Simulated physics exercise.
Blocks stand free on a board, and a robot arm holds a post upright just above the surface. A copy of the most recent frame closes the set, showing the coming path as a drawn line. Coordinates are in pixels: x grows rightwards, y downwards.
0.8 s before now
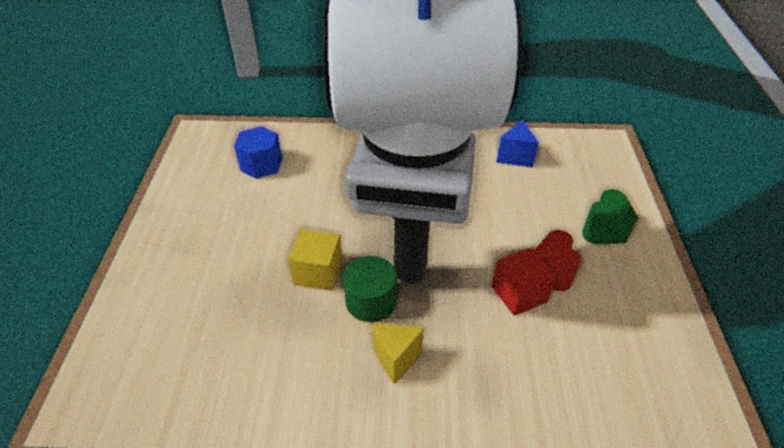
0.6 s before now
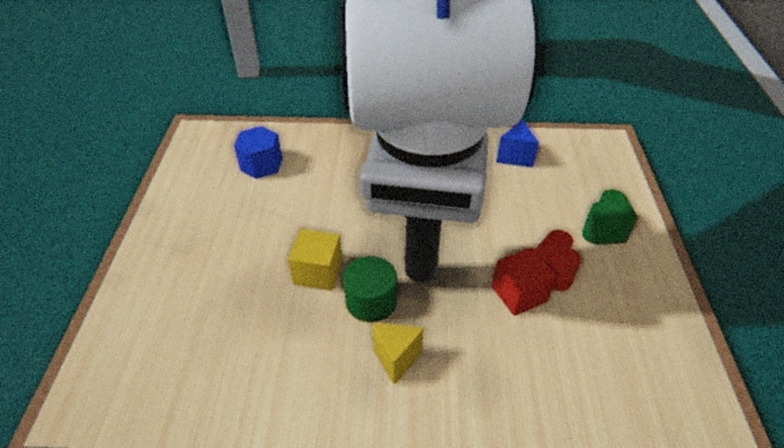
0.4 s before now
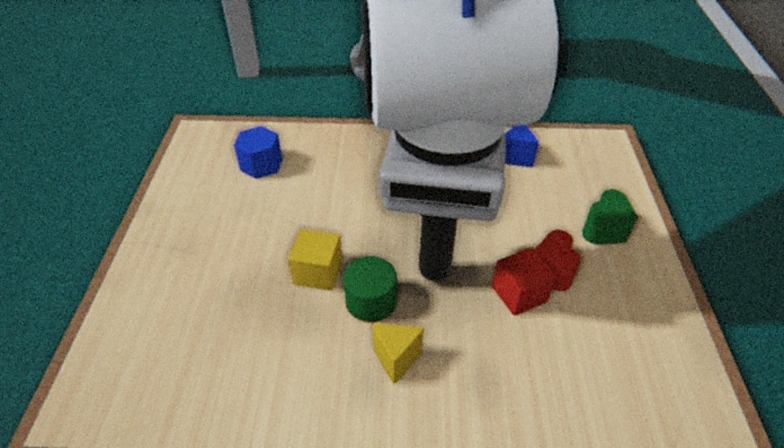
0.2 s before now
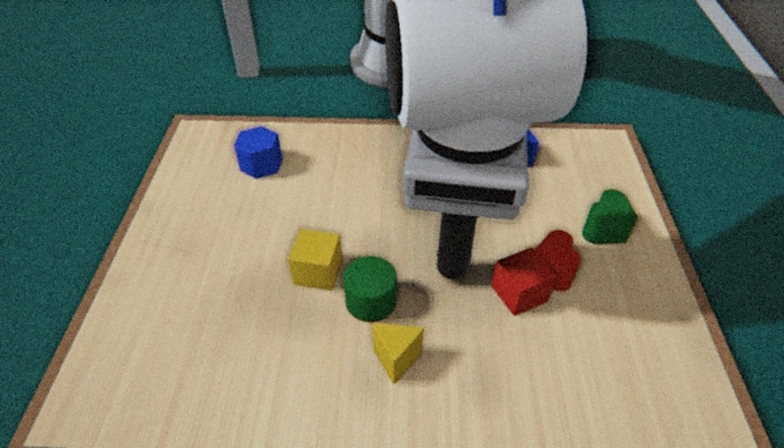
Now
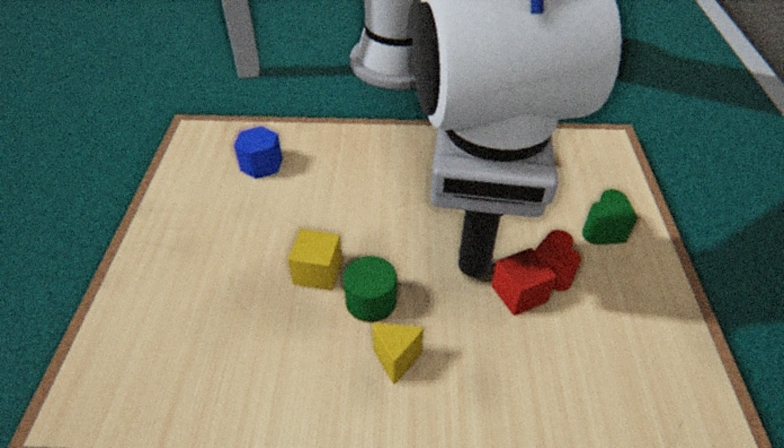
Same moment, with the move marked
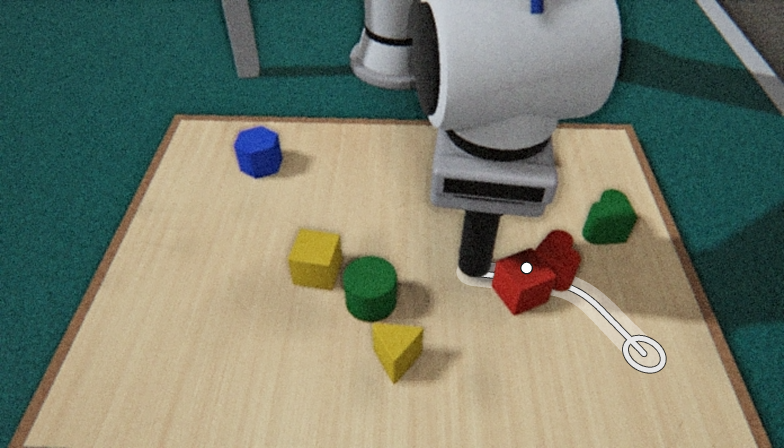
A robot arm moves its upright post rightward across the board toward the red blocks.
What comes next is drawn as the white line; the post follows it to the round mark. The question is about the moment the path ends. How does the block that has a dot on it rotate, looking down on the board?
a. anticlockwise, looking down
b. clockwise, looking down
I'll go with b - clockwise, looking down.
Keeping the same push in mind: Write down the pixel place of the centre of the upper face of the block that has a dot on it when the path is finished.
The point I'd pick in the picture is (563, 293).
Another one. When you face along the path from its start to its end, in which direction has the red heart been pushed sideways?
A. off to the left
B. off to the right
Option A.
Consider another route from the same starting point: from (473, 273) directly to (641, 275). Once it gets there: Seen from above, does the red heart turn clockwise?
My answer is no.
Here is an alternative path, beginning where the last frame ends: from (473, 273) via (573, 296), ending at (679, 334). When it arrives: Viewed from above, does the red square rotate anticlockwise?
I'd say no.
The drawn path runs from (473, 273) via (535, 280) and (595, 304), ending at (644, 354); the dot is on the red square.
On the path given first. One third of the way, post at (539, 273); red square at (556, 286), turned 15° clockwise; red heart at (582, 246), turned 10° anticlockwise.
Two thirds of the way, post at (600, 298); red square at (563, 293), turned 45° clockwise; red heart at (608, 242), turned 55° anticlockwise.
At the end, post at (648, 347); red square at (563, 293), turned 45° clockwise; red heart at (608, 242), turned 55° anticlockwise; green heart not moved.
